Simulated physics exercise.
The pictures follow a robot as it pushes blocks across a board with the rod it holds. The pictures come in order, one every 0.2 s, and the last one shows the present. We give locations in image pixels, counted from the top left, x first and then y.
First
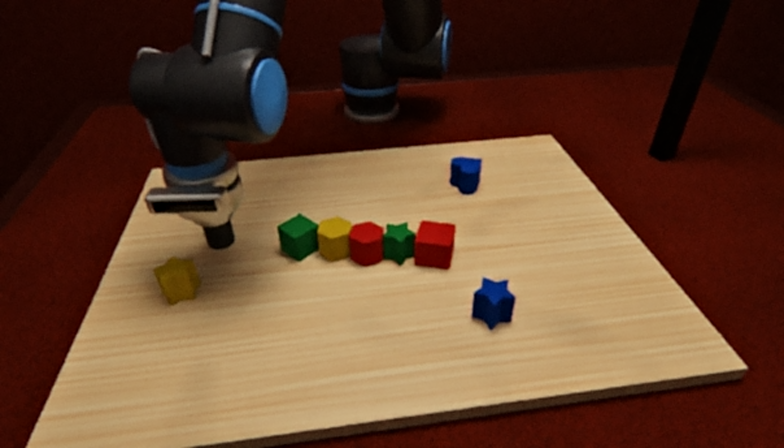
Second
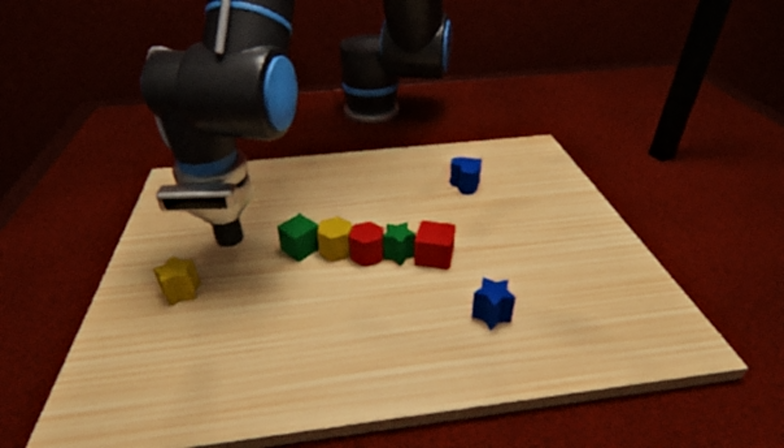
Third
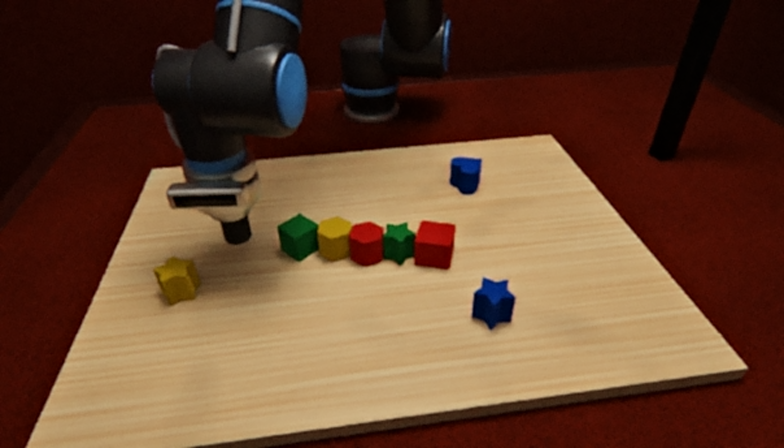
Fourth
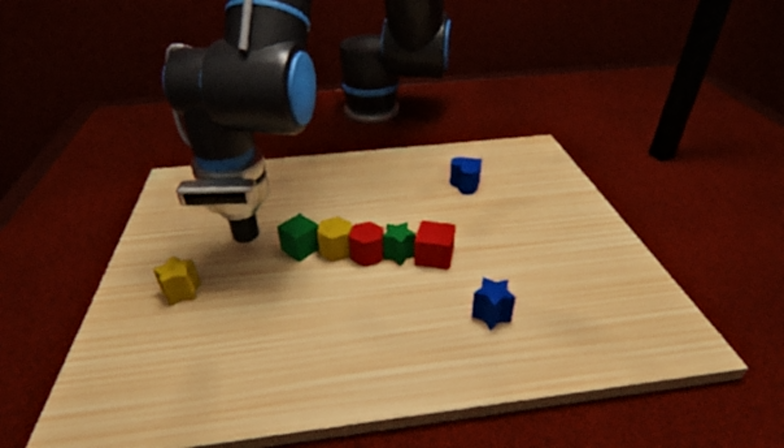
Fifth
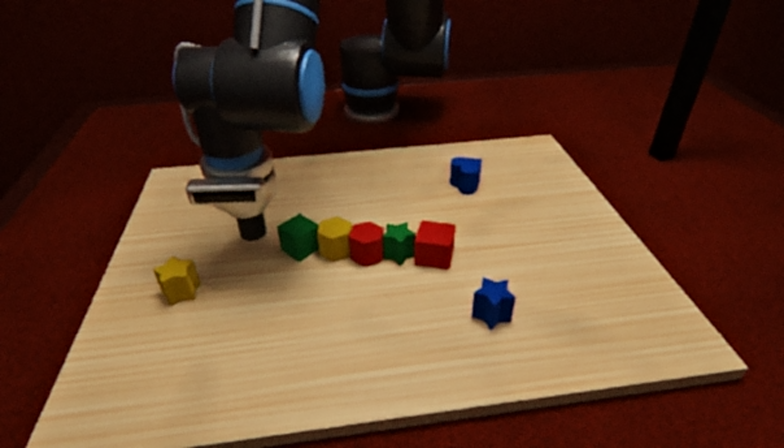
To begin with, a robot arm holds a dark rod over a wooden board, left of a row of green, yellow and red blocks, with a yellow star and two blue pieces apart. The arm then moves slowly right, bringing the rod nearer the green block, while every block stays still.
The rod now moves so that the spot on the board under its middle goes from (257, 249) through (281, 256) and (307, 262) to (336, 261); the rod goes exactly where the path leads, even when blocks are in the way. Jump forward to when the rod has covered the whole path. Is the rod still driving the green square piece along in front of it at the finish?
No, that is not how it ends up.
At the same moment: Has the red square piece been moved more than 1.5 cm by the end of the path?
No - that is not the case.
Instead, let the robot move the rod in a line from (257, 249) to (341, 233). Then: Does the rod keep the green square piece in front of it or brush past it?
It is still ahead of the rod.
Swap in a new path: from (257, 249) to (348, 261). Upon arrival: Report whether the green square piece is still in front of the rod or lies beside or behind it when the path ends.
At the end of the path, the rod has already lost the green square piece, which lies beside or behind it.
On the path given first. One third of the way, rod at (278, 240); green square piece at (310, 223), turned 30° anticlockwise; yellow six-sided block at (343, 222), turned 20° clockwise; red six-sided block at (370, 232), turned 15° clockwise.
Two thirds of the way, rod at (305, 246); green square piece at (322, 222), turned 85° anticlockwise; yellow six-sided block at (356, 214), turned 30° clockwise; red six-sided block at (371, 232), turned 25° clockwise; green star-shaped block at (401, 232), turned 10° anticlockwise.
At the end, rod at (335, 245); green square piece at (336, 219), turned 140° anticlockwise; yellow six-sided block at (366, 206), turned 45° clockwise; red six-sided block at (371, 232), turned 25° clockwise; green star-shaped block at (401, 232), turned 10° anticlockwise; red square piece still.
